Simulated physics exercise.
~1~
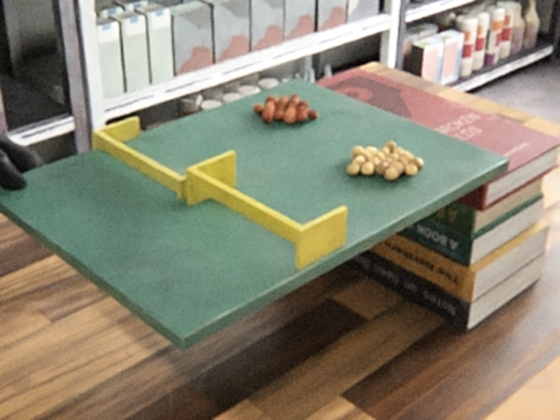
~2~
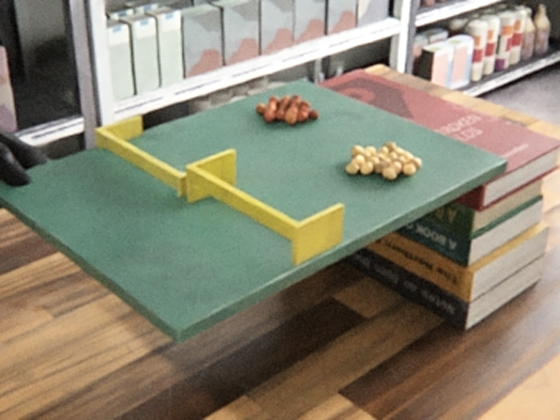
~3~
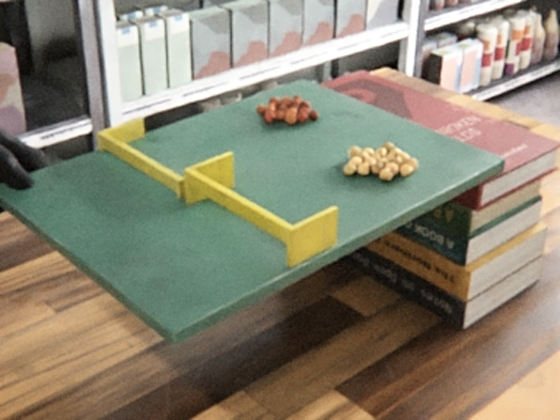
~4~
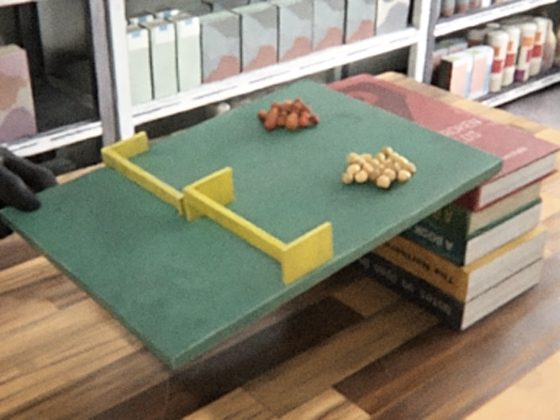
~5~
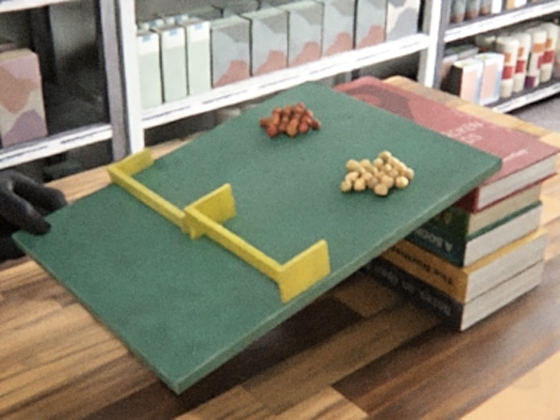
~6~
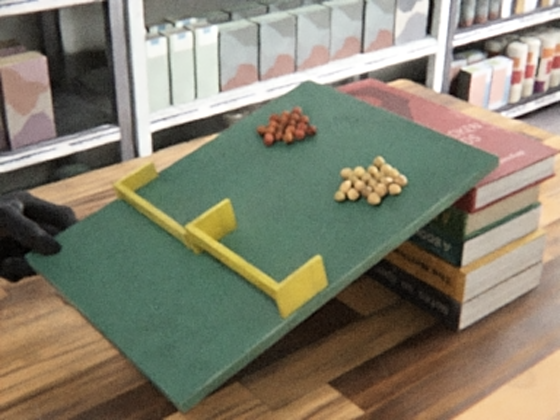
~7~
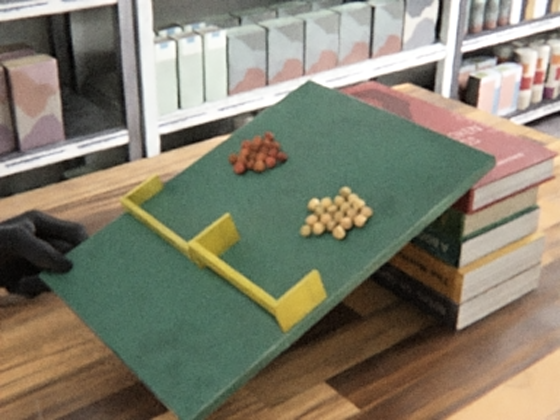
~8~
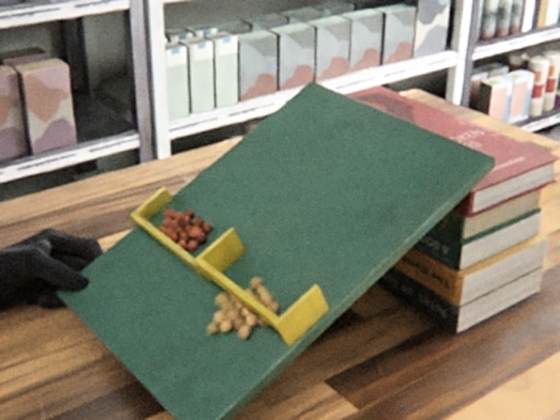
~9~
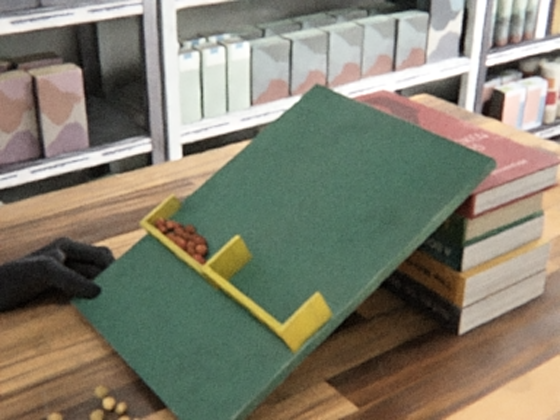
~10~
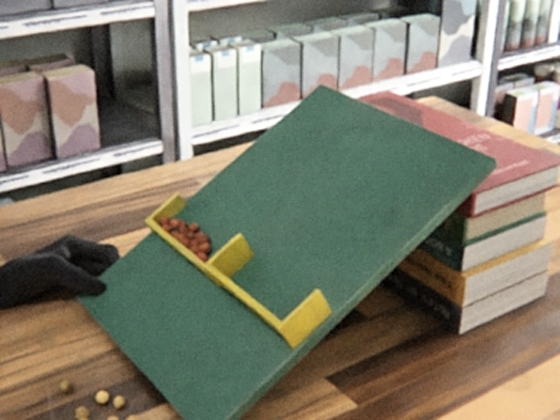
A tilting green board sends nuts past one yellow gate while reddish ones stay caught.
